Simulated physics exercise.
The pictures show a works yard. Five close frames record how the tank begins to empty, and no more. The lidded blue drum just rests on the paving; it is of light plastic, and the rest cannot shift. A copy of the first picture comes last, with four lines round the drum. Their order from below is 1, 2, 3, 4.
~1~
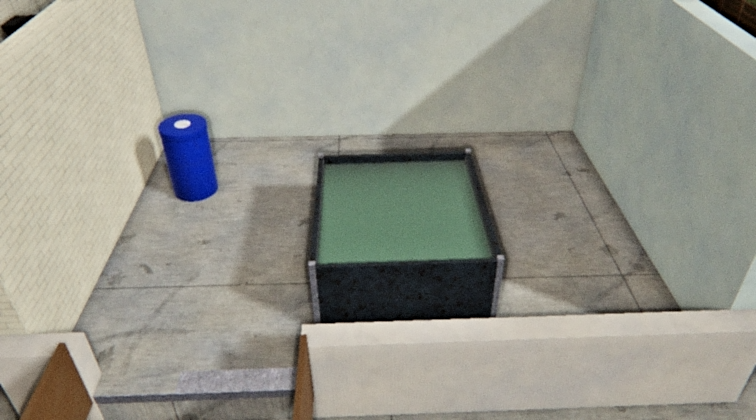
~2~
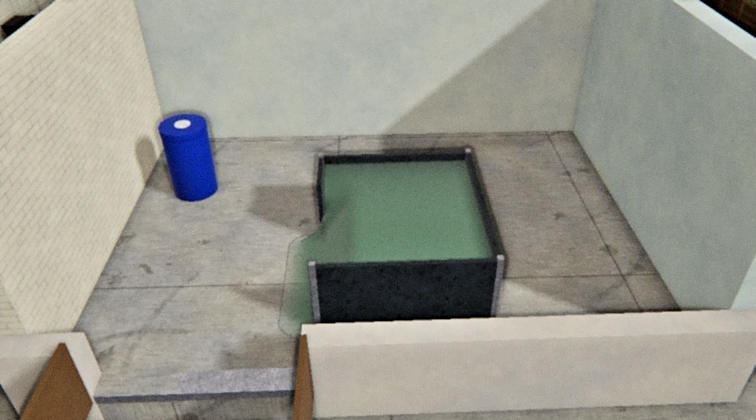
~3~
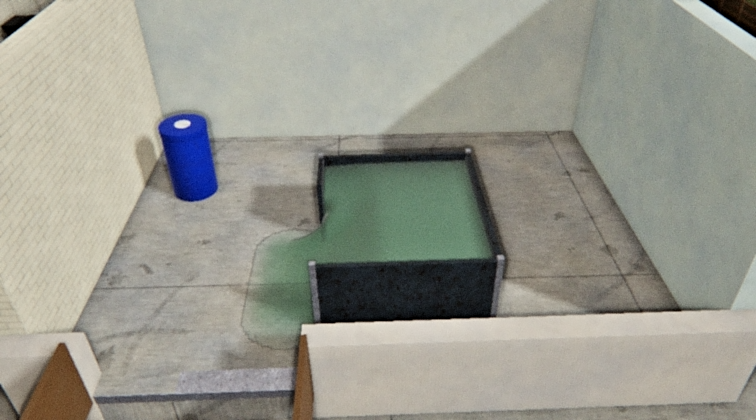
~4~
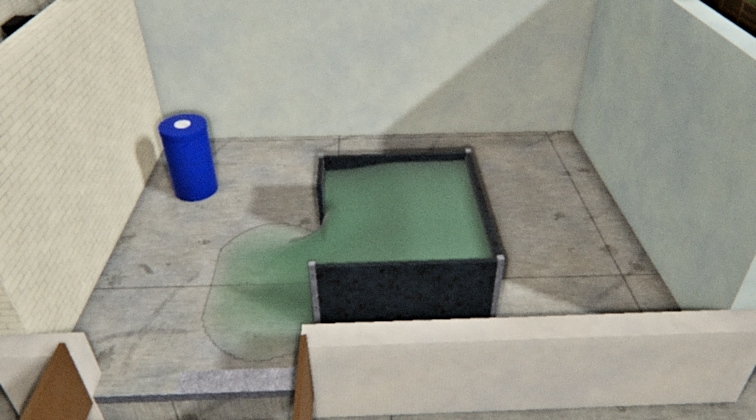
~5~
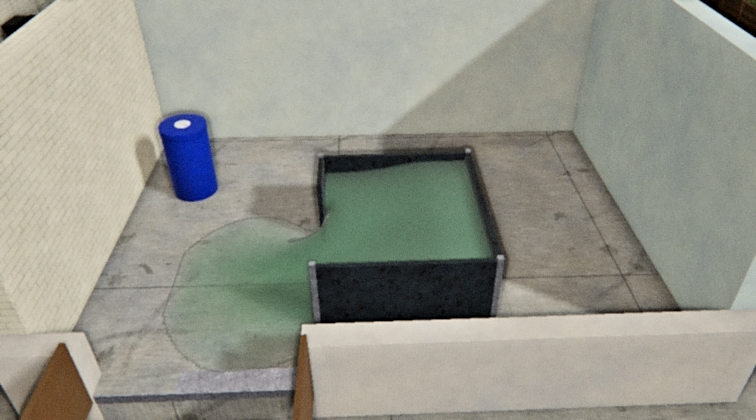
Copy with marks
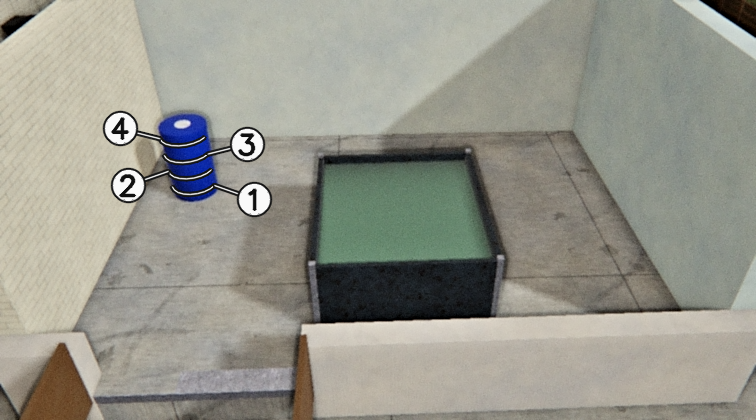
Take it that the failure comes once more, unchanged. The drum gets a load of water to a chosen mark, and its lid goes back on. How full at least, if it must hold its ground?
2 will do.
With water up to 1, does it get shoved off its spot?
Yes, it does.
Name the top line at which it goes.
1 it is.
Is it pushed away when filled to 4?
No.
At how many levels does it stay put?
Three of the four.
In white, 1 at (190, 194); 2 at (186, 178); 3 at (182, 162); 4 at (178, 145); from the bottom up 1, 2, 3, 4.
With 1, it is pushed about twice its own width away.
With 2, it does not move.
With 3, it does not move.
With 4, it does not move.
